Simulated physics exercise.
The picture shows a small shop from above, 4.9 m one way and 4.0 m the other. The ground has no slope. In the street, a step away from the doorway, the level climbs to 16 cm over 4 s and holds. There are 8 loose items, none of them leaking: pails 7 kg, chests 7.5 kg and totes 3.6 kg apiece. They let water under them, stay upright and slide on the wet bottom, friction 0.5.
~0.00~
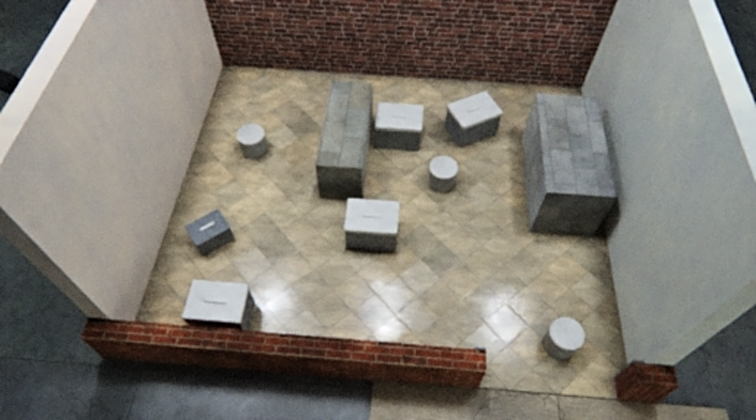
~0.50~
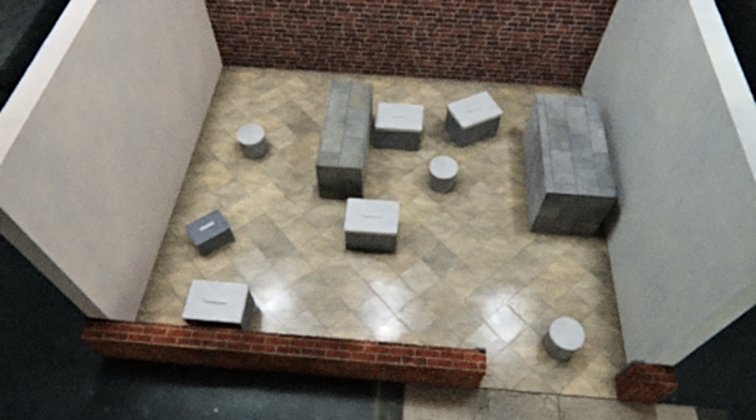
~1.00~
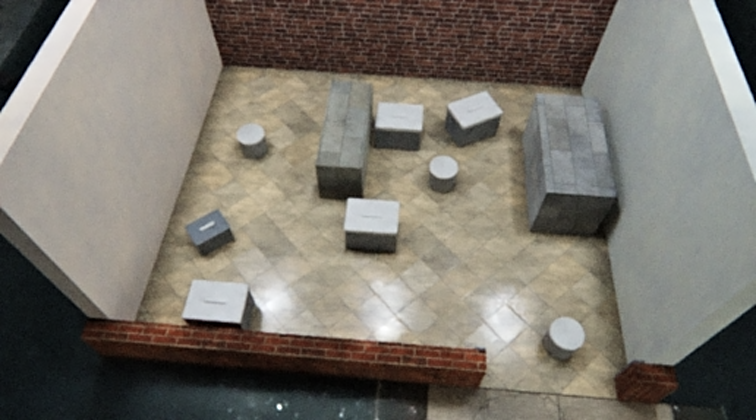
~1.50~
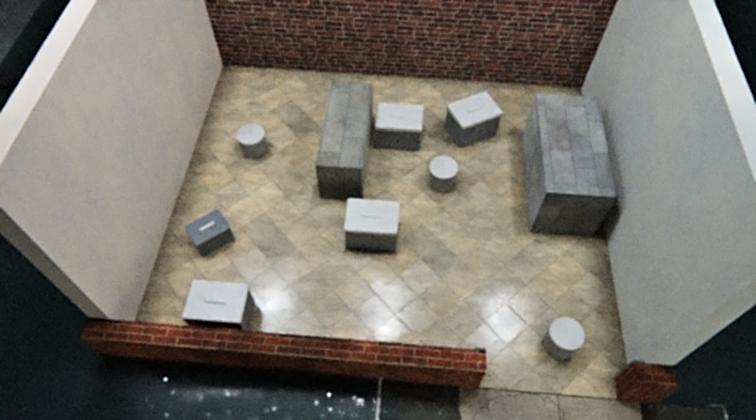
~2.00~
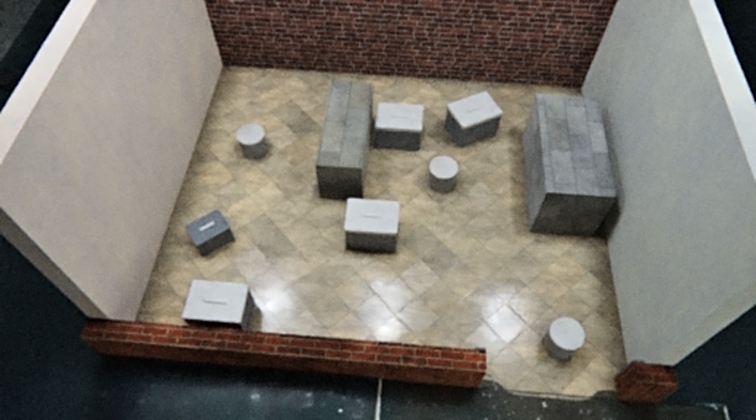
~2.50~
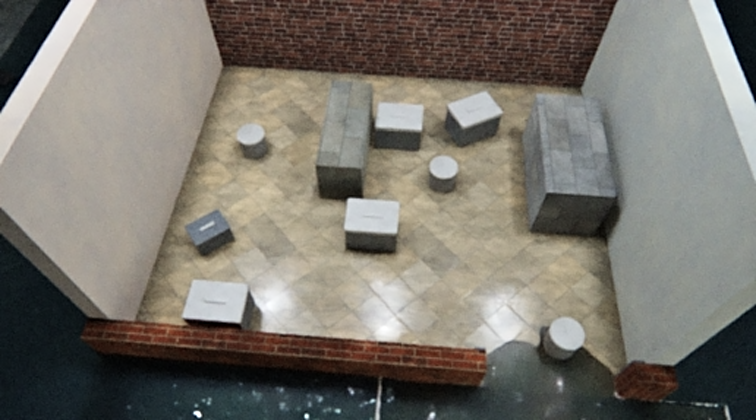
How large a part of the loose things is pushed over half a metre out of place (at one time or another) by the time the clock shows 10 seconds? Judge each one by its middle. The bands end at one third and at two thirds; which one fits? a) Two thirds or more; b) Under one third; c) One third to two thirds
c.
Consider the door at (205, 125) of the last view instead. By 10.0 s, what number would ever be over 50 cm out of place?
You'd get 1 in that case.
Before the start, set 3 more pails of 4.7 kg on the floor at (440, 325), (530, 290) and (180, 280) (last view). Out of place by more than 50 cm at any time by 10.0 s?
In order: Not as far; farther; not as far.
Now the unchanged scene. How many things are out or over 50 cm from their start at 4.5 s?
I make it 1.
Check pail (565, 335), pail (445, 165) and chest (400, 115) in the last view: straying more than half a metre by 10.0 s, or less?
Beyond, within, beyond.
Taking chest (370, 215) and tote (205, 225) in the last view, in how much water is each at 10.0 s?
About 3 and 2 cm.
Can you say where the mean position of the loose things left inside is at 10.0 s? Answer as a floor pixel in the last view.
Averaged position, last view: Near pixel (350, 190).
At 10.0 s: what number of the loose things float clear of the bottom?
2 at that moment.
After 3.5 s 0 of 8 are over 50 cm from their spots; 0 afloat.
After 4.5 s 1 of 8 are over 50 cm from their spots; 0 afloat.
After 7.0 s 2 of 8 are over 50 cm from their spots; 1 afloat.
After 10.0 s 3 of 8 are over 50 cm from their spots, and 3 have been at some point; 2 afloat.
